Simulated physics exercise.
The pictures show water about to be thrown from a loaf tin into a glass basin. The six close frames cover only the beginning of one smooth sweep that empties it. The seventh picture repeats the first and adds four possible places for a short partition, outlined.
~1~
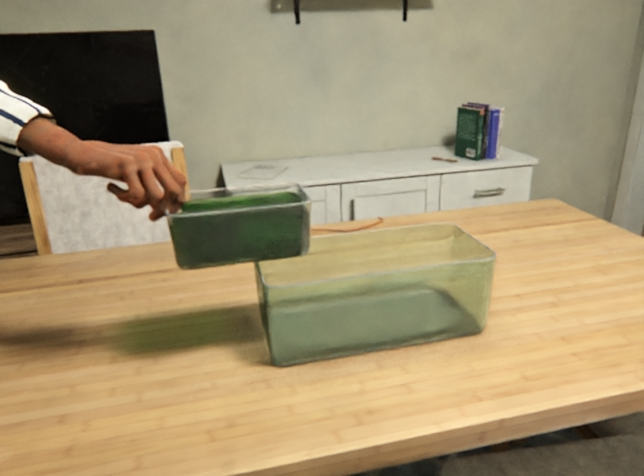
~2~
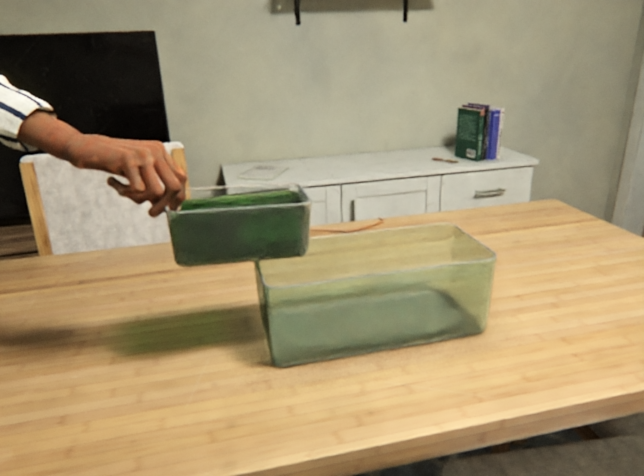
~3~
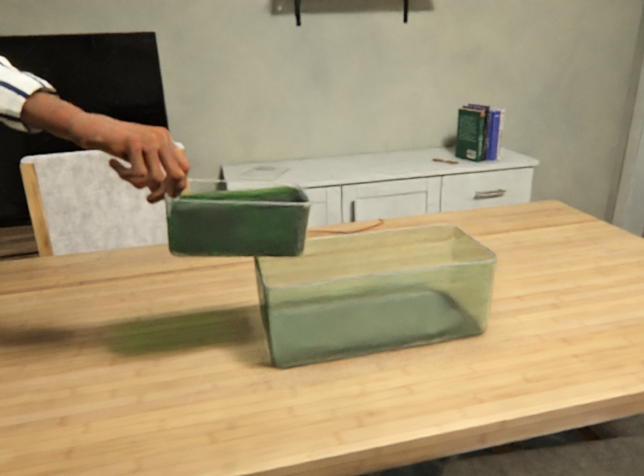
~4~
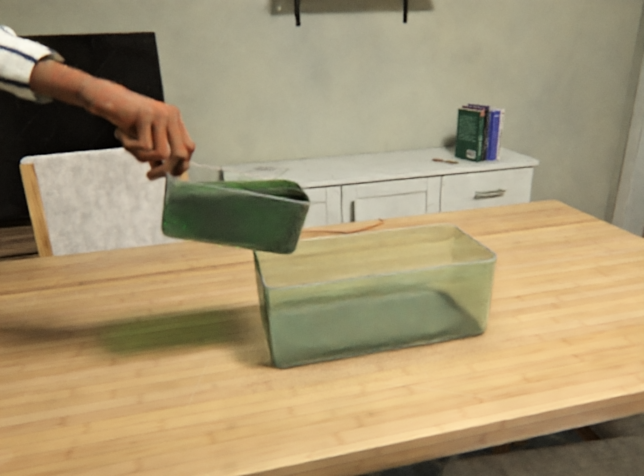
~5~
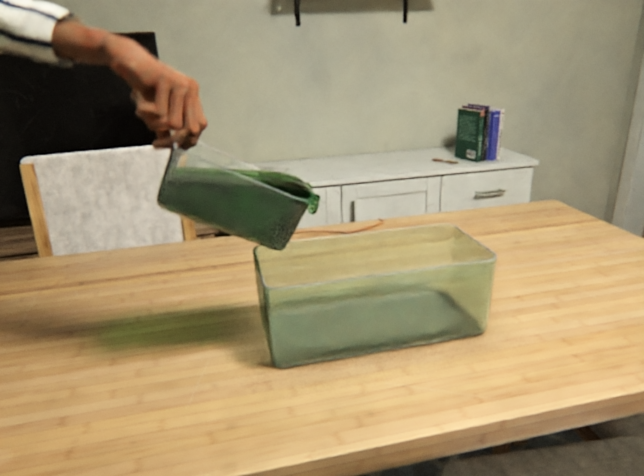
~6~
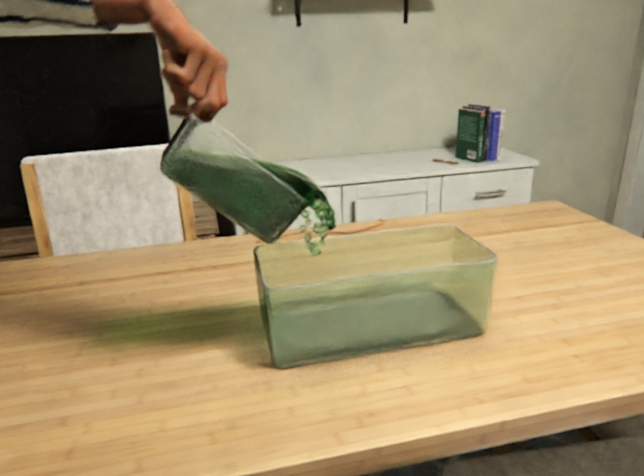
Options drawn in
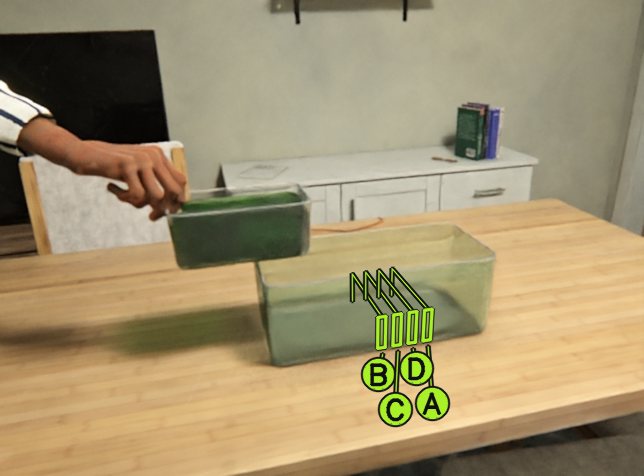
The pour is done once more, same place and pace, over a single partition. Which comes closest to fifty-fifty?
D works best here.
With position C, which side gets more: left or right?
The right one.
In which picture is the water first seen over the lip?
Picture 4.
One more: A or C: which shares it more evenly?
It is C.
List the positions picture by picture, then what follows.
The first frame shows upright, lip at (303, 191); basin from (271, 363) to (484, 328); nothing has left yet.
The second frame shows upright, lip at (303, 192); nothing has left yet.
The third frame shows tipped about 7°, lip at (304, 192); nothing has left yet.
The fourth frame shows tipped about 16°, lip at (303, 193); water is over the lip, down to (303, 193).
The fifth frame shows tipped about 28°, lip at (303, 192); water is over the lip, down to (308, 206).
The sixth frame shows tipped about 41°, lip at (304, 193); water is over the lip, down to (311, 249).
In lime, A at (428, 346); B at (382, 354); C at (398, 351); D at (413, 348).
With A, about 72 % ends left of the wall and 19 % right of it; 9 % is lost outside.
With B, about 20 % ends left of the wall and 71 % right of it; 9 % is lost outside.
With C, about 29 % ends left of the wall and 61 % right of it; 10 % is lost outside.
With D, about 49 % ends left of the wall and 41 % right of it; 10 % is lost outside.
